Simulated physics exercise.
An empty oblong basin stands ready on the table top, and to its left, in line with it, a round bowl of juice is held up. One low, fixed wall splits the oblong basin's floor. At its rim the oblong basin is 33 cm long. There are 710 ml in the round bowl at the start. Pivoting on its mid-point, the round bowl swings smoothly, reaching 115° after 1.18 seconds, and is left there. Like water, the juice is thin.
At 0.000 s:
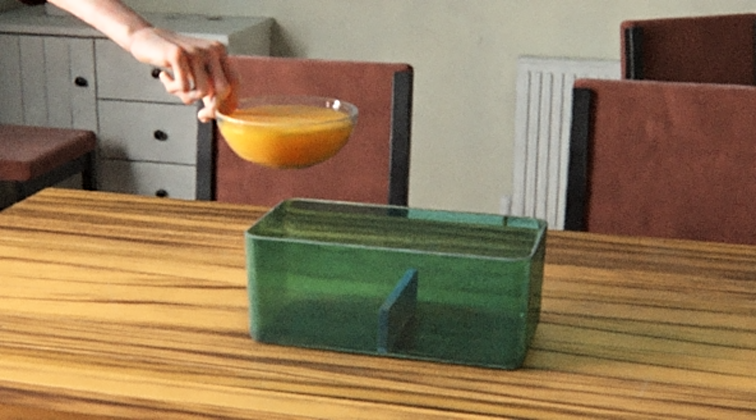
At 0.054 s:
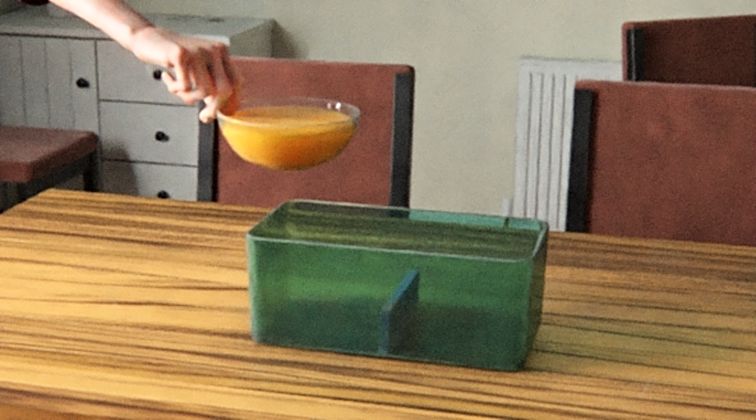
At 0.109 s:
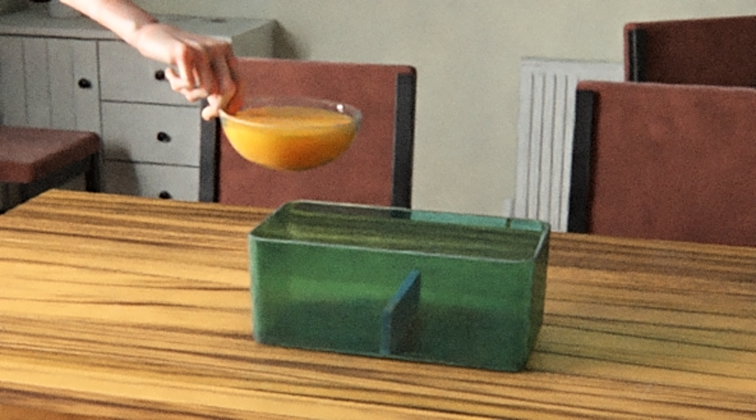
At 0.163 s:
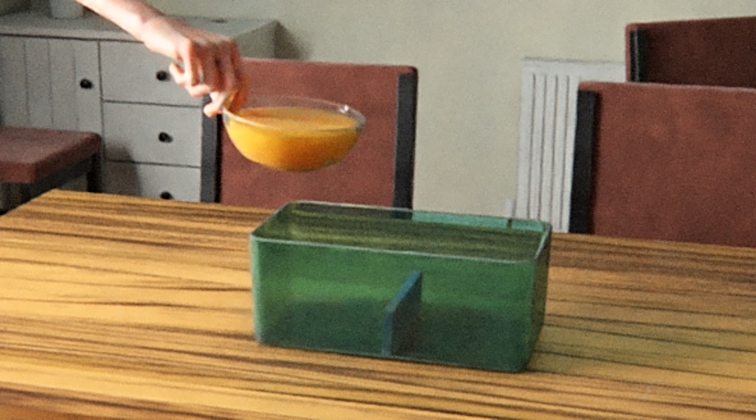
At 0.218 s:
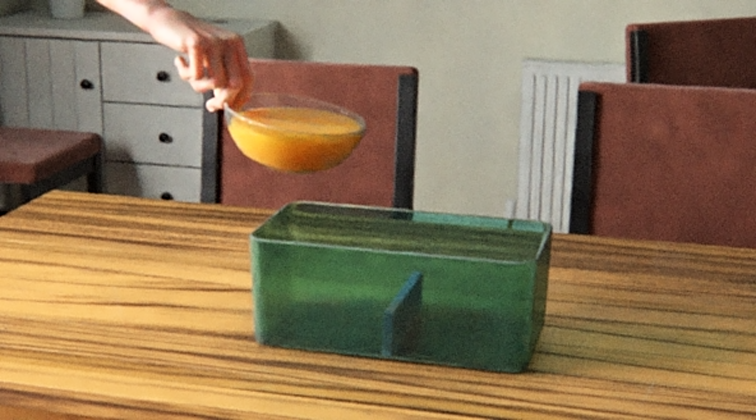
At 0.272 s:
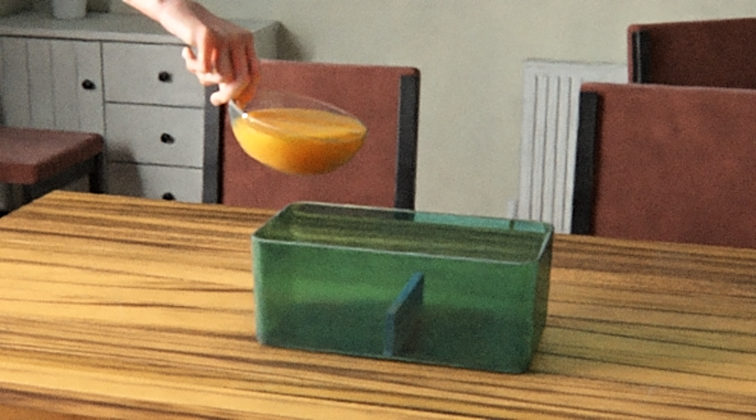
Above a green basin on a striped table, a hand slowly tilts a bowl of juice rightward.
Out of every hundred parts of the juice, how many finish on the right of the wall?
About 52 in every hundred.
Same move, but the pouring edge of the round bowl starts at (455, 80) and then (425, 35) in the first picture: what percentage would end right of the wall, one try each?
Roughly 85 per cent the first time and 95 per cent the second.
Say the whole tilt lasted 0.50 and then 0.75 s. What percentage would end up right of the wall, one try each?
Respectively 20 and 35 %.
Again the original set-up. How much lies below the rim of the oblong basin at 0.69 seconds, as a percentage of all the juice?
About 54%.
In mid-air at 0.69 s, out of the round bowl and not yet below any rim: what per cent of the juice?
Around 26 in a hundred.
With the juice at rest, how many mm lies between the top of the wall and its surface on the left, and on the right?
For the left, around 38 mm; for the right, around 36 mm.
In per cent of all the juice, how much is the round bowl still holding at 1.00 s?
0 %.
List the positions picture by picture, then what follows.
The first frame shows tilt 0°; pouring edge (355, 116); surface from (226, 113) to (353, 121); the oblong basin's rim runs from (265, 217) to (539, 241); the wall's top is at (399, 289).
The second frame shows tilt 1°; pouring edge (356, 118); surface from (228, 114) to (355, 123).
The third frame shows tilt 2°; pouring edge (359, 121); surface from (230, 115) to (356, 125).
The fourth frame shows tilt 5°; pouring edge (361, 125); surface from (234, 114) to (359, 128).
The fifth frame shows tilt 9°; pouring edge (362, 131); surface from (236, 115) to (362, 129).
The sixth frame shows tilt 14°; pouring edge (365, 138); surface from (240, 116) to (365, 132); 1 per cent is over the edge.
By 0.69 s the tilt is 73° and 20 per cent is still to pour, 19 is left of the wall and 36 right of it.
By 1.00 s the tilt is 109° and 0 per cent is still to pour, 49 is left of the wall and 51 right of it.
By 1.33 s the tilt is 115° and 0 per cent is still to pour, 48 is left of the wall and 51 right of it.
By 1.68 s the tilt is 115° and 0 per cent is still to pour, 48 is left of the wall and 51 right of it.
At rest 48 per cent lies left of the wall, 52 right of it and 0 outside.
